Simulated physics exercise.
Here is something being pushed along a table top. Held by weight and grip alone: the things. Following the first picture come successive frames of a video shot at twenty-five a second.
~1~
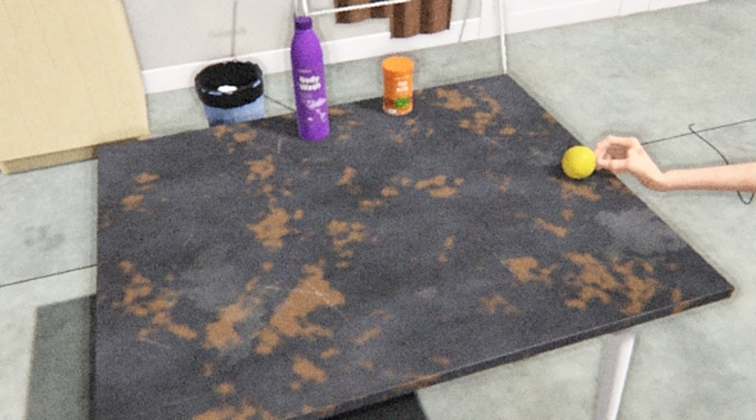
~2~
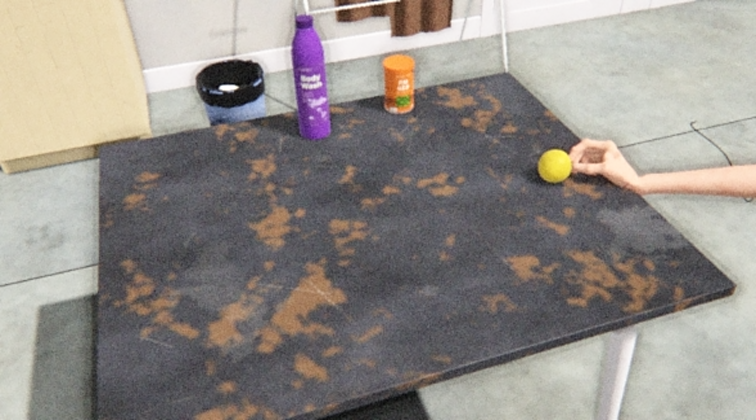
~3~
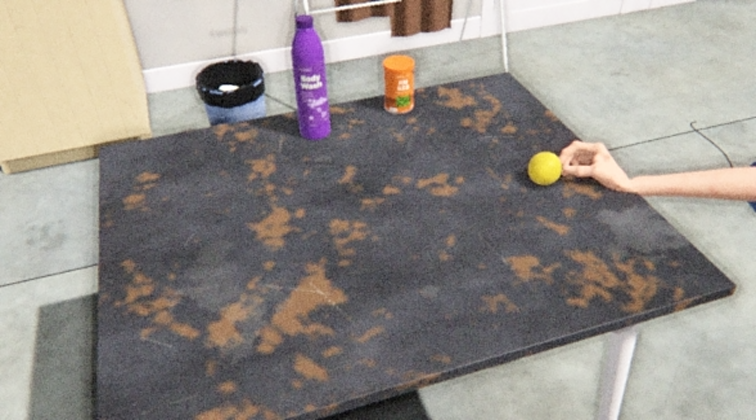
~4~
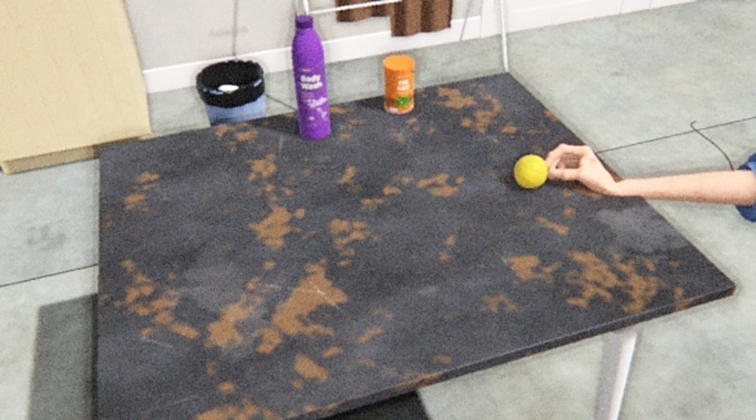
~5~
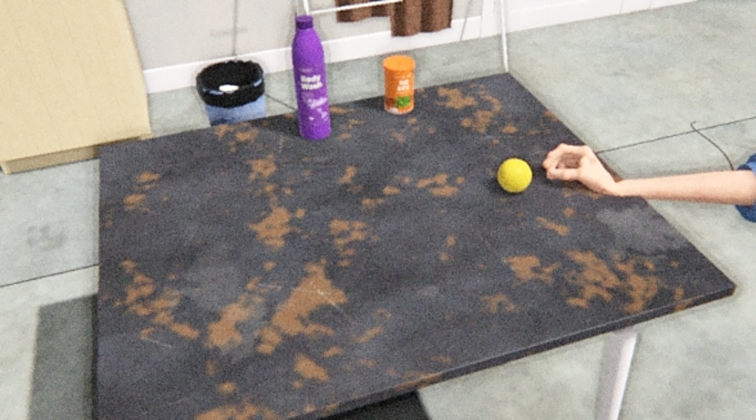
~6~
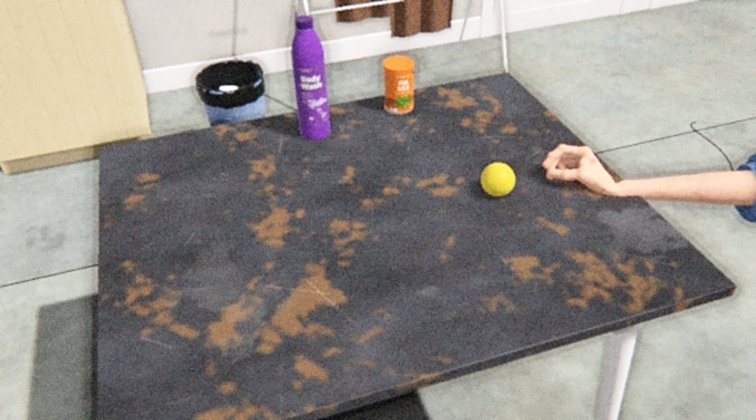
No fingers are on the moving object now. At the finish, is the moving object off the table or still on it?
Off the table.
Then, 0.30 s after the last picture, yellow lemon rolled well along near (376, 207).
Then, 0.70 s after the last picture, yellow lemon rolled well along near (217, 243).
Then, 1.10 s after the last picture, yellow lemon now off the table.
Then, 1.40 s after the last picture, things are still on the move.
By the end, off the table, yellow lemon.
